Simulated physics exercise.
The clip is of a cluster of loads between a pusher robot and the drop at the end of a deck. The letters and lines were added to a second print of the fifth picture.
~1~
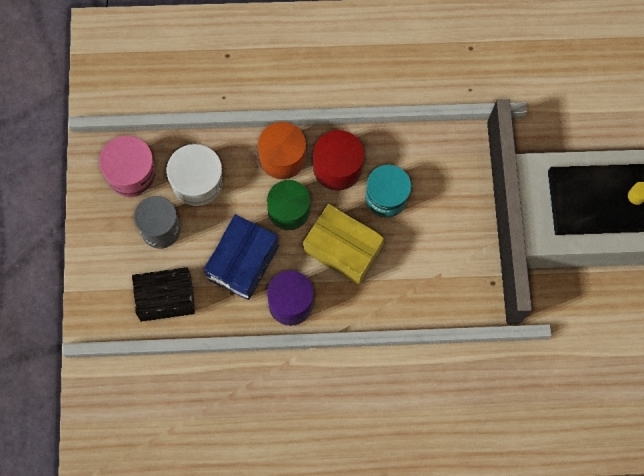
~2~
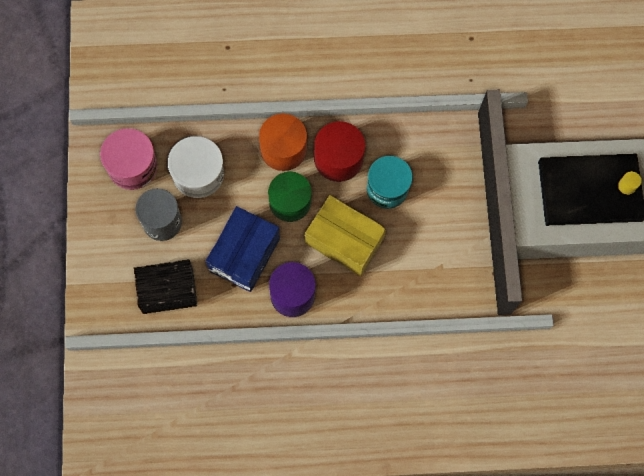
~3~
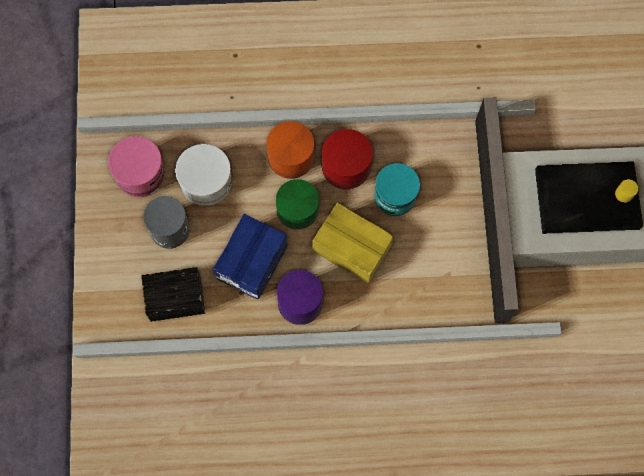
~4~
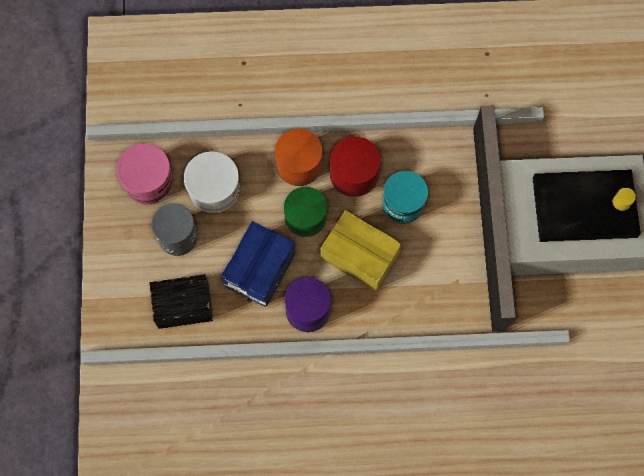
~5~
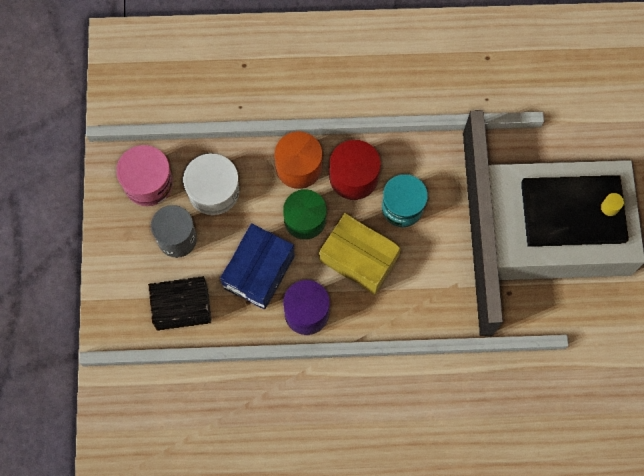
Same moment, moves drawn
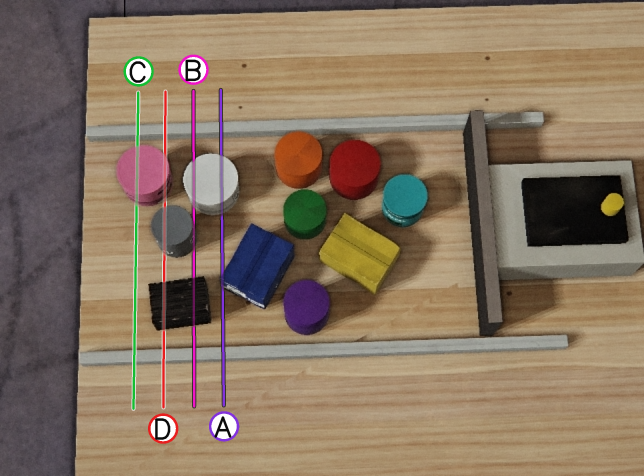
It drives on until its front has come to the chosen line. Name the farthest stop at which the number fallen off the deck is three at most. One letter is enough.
B.
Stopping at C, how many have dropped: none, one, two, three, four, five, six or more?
By then, six or more.
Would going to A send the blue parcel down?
By then, no.
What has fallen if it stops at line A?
The pink pail.
On the copy, A at (222, 240); B at (194, 241); C at (136, 243); D at (164, 242).
On B. First, robot (461, 214); red canister (343, 164); green canister (298, 212).
Then, robot (356, 217); pink pail (118, 174); black crate (133, 317).
Finally, robot (276, 220); black crate over the edge; pink pail over the edge; two fallen.
By contrast, A is within the limit but short; C drops seven; D drops five.
